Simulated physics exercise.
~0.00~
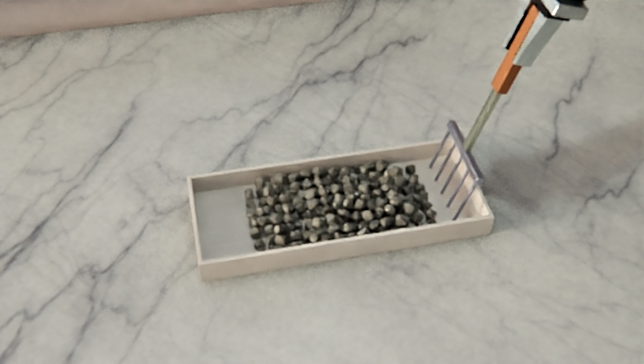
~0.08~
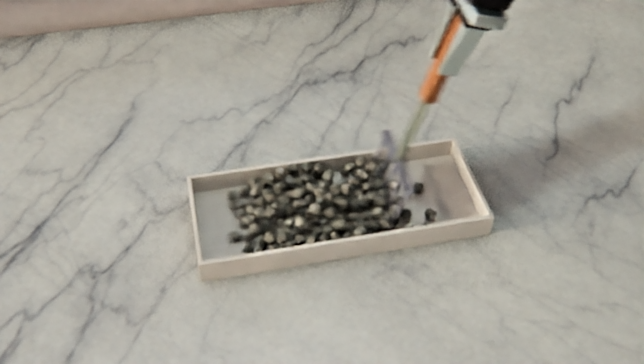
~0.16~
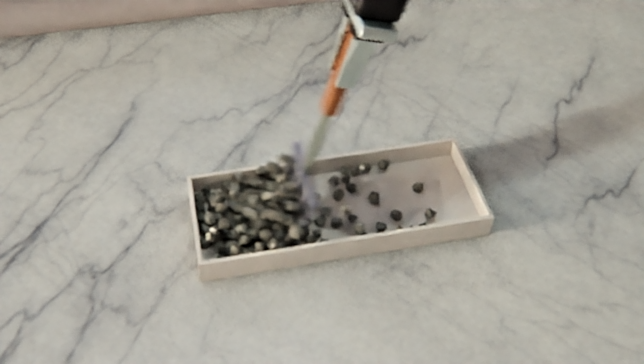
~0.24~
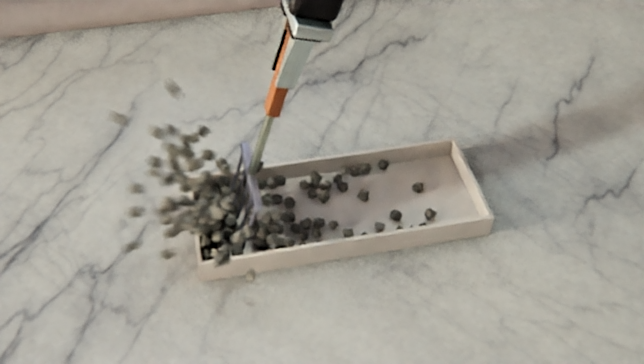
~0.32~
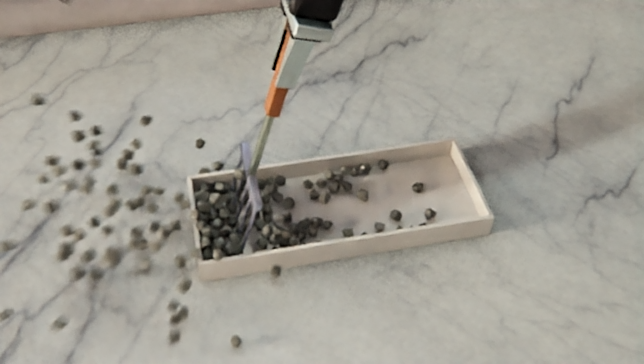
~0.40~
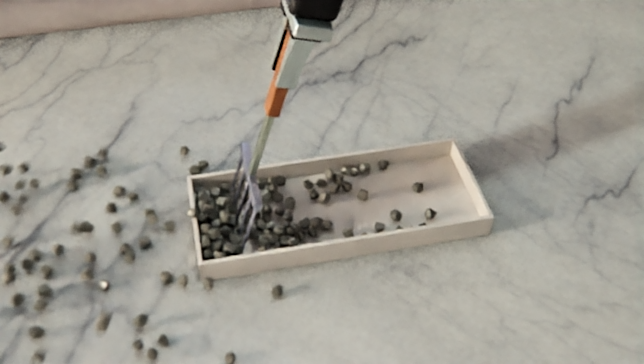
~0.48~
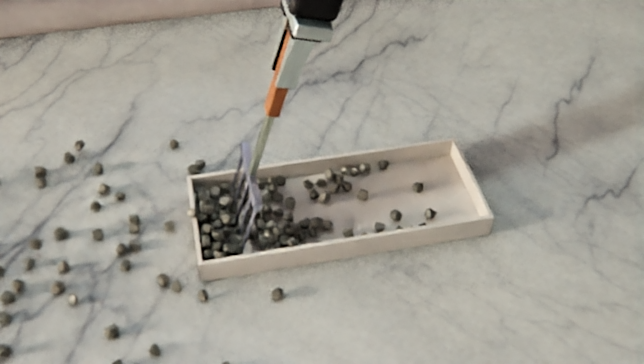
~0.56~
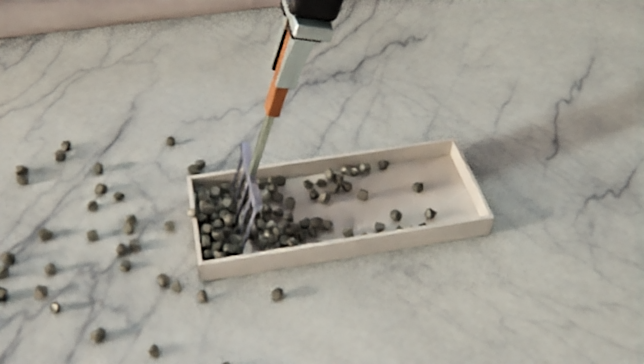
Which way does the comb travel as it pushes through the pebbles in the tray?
The comb moves to the left along the tray, then stops near its left end.
